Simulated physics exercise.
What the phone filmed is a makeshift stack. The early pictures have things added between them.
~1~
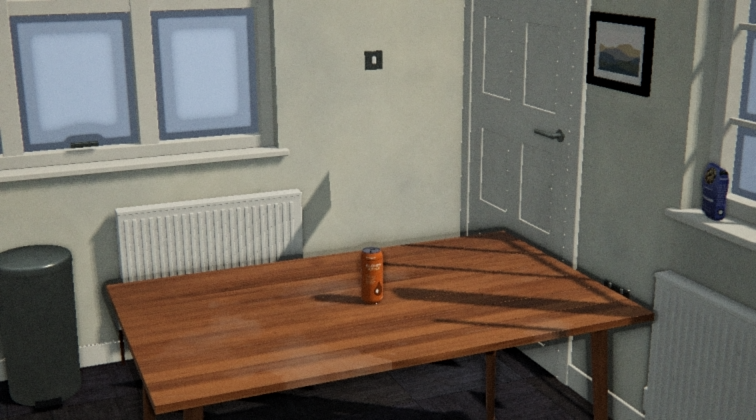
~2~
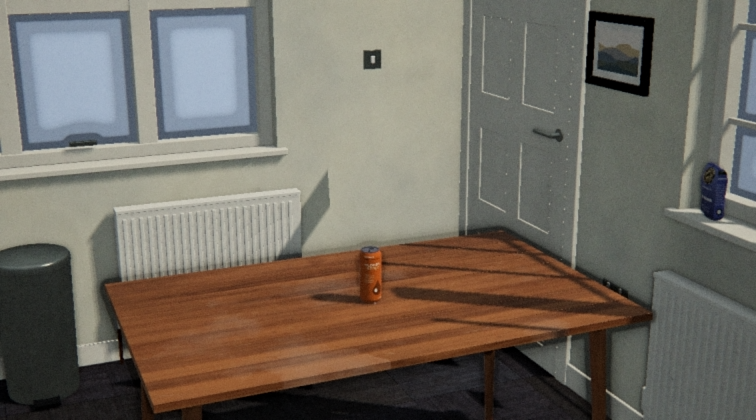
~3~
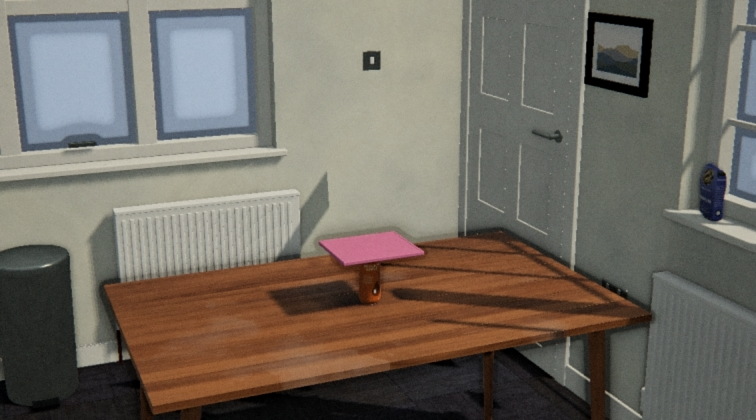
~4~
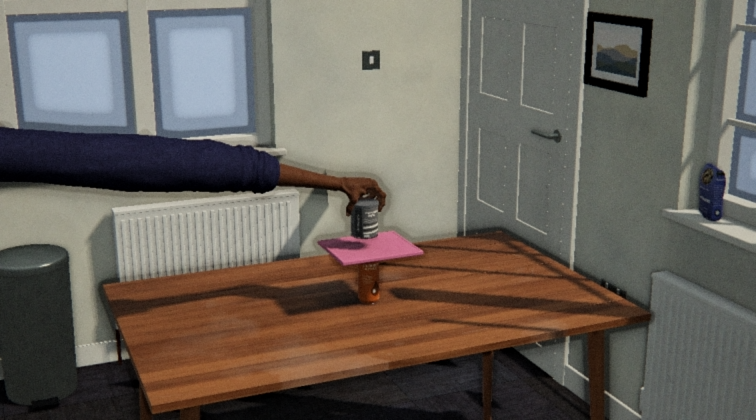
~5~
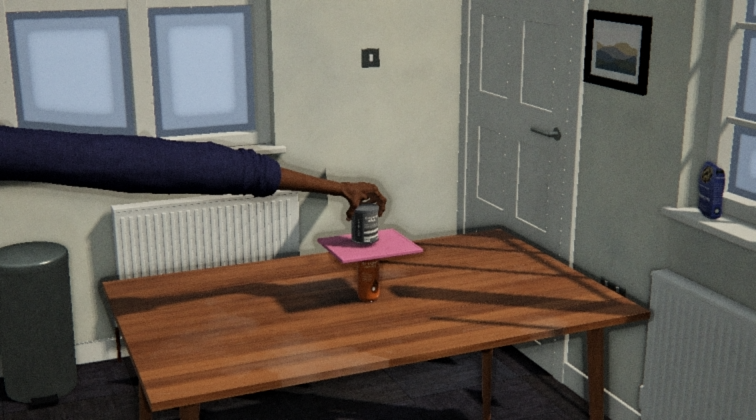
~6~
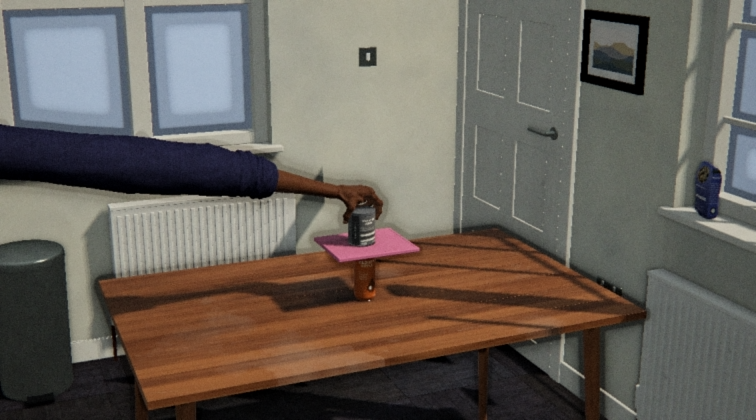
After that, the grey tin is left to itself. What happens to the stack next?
Basically, the build is sound there.
Then, 0.40 s past the last view, nothing moves.
Then, 1.10 s past the last view, grey tin resting near (362, 227).
Finally, all 3 still in place. Final places as the last picture's camera would see them, grey tin near (362, 227). The stack stays up.
